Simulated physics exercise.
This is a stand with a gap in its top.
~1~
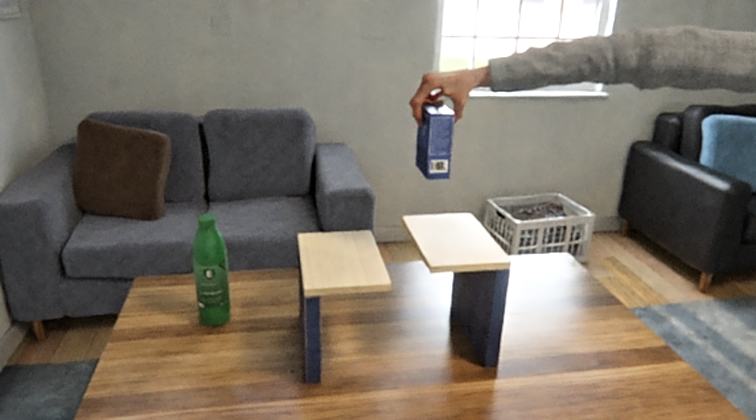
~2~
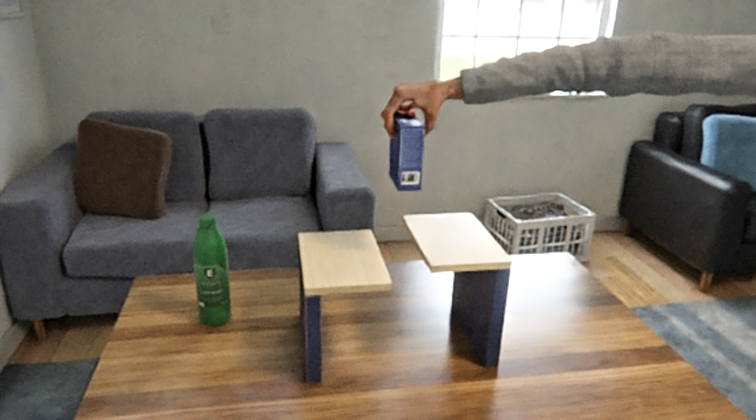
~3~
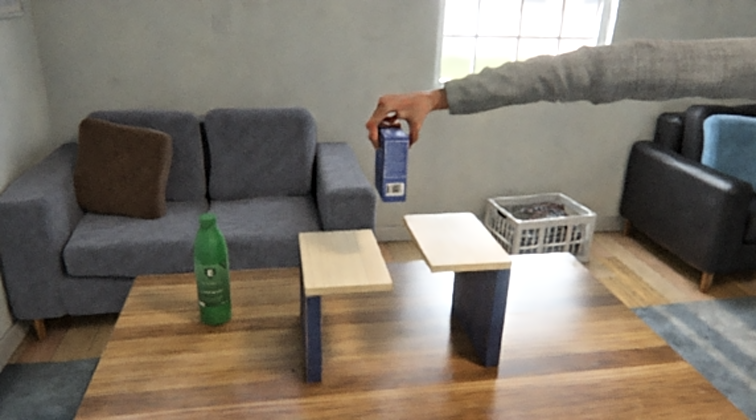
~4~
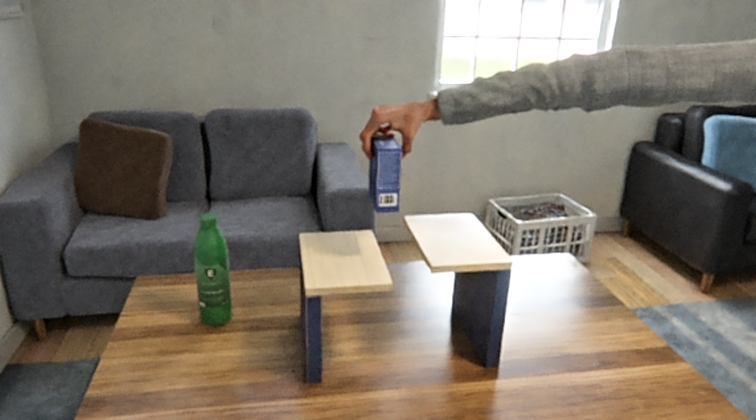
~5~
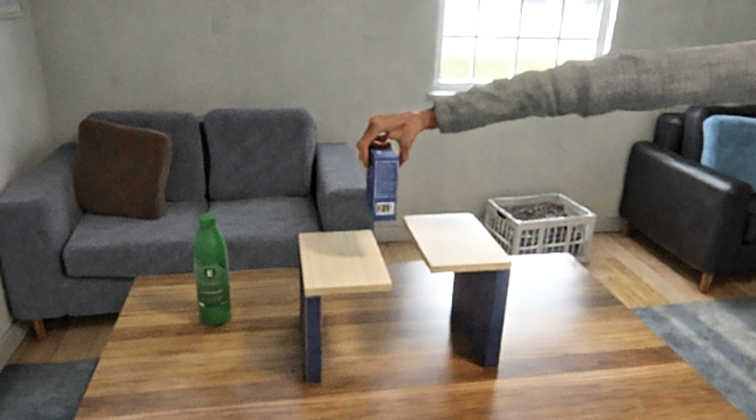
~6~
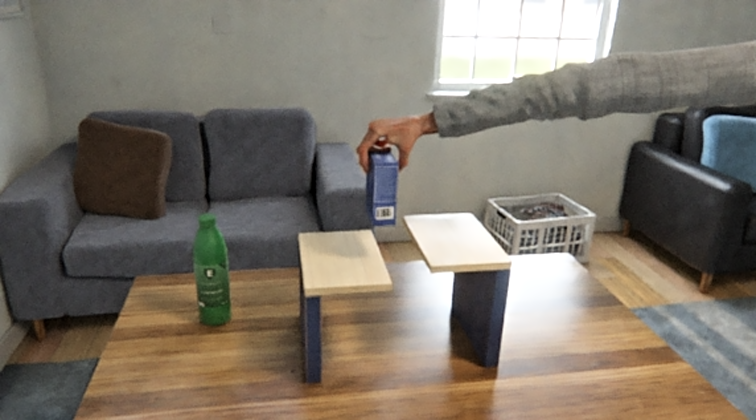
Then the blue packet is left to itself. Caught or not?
The packet is caught.
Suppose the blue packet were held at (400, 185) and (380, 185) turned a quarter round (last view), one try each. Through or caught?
First, it reaches the table; second, it is caught.
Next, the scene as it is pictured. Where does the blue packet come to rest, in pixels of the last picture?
Near (380, 225).
Then, 0.20 s later than the last frame, blue packet moved a little near (380, 211).
Then, 0.30 s later than the last frame, blue packet moved about its own width near (380, 222).
Then, 0.40 s later than the last frame, blue packet moved about its own width near (380, 225).
When it is over, moved from the start, blue packet; green bottle as before. End places, in pixels of the last picture, blue packet near (380, 225). The packet lodges.
